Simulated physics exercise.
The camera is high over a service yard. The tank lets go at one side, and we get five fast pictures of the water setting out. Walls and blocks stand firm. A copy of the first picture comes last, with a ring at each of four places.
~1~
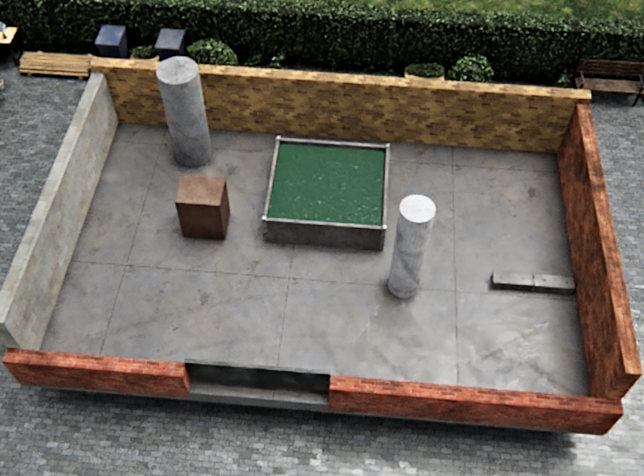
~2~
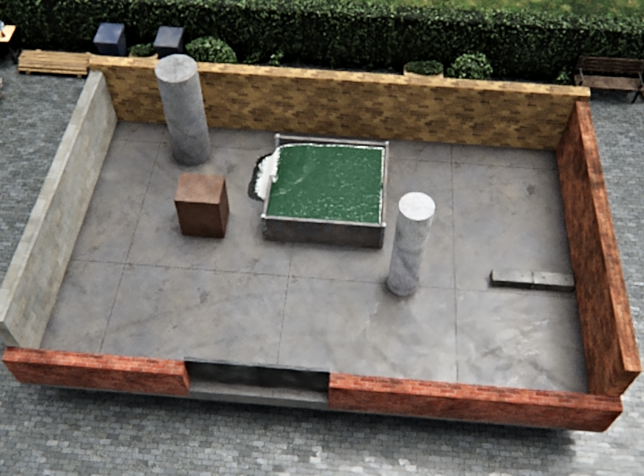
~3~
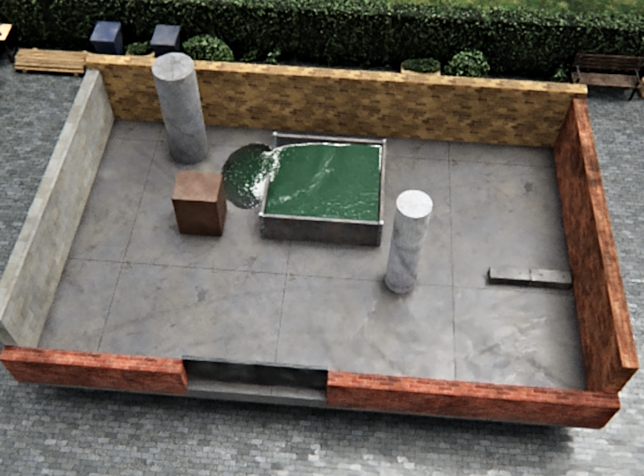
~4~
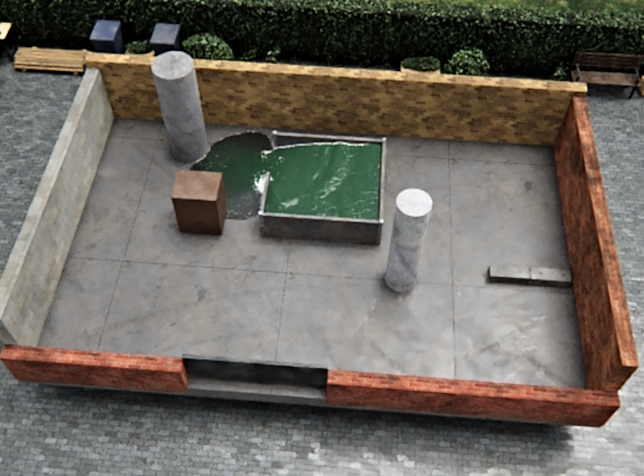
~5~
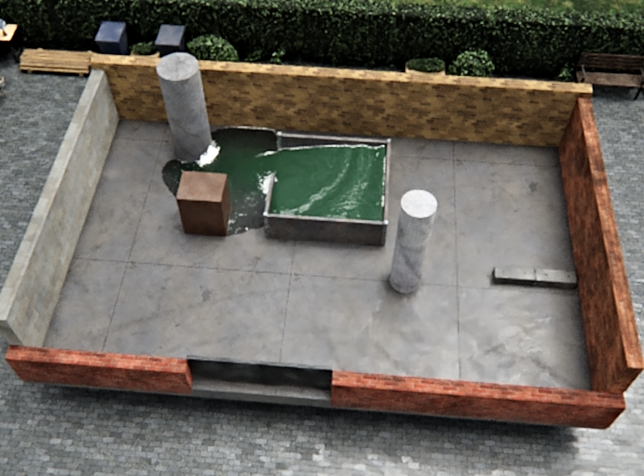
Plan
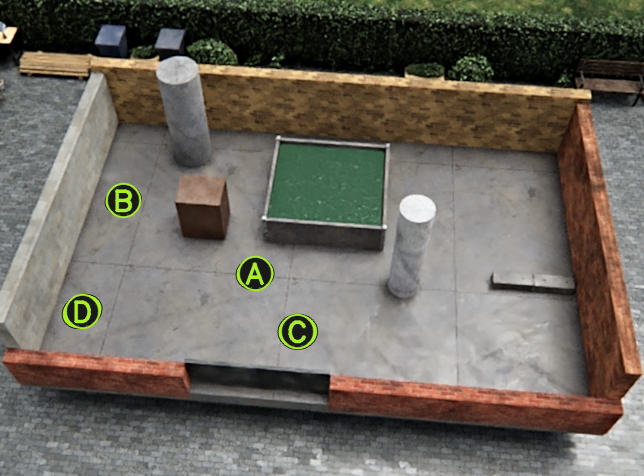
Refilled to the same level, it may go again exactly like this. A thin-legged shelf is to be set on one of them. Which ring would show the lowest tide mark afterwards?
It is A.
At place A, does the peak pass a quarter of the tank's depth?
No, it does not.
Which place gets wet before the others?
The answer is B.
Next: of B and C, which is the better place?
That would be C.
On the marked copy, A at (255, 273); B at (123, 200); C at (297, 331); D at (82, 311).
For place A, the water peaks at about 11 % of the depth that stood in the tank.
For place B, the water peaks at about 33 % of the depth that stood in the tank.
For place C, the water peaks at about 20 % of the depth that stood in the tank.
For place D, the water peaks at about 28 % of the depth that stood in the tank.
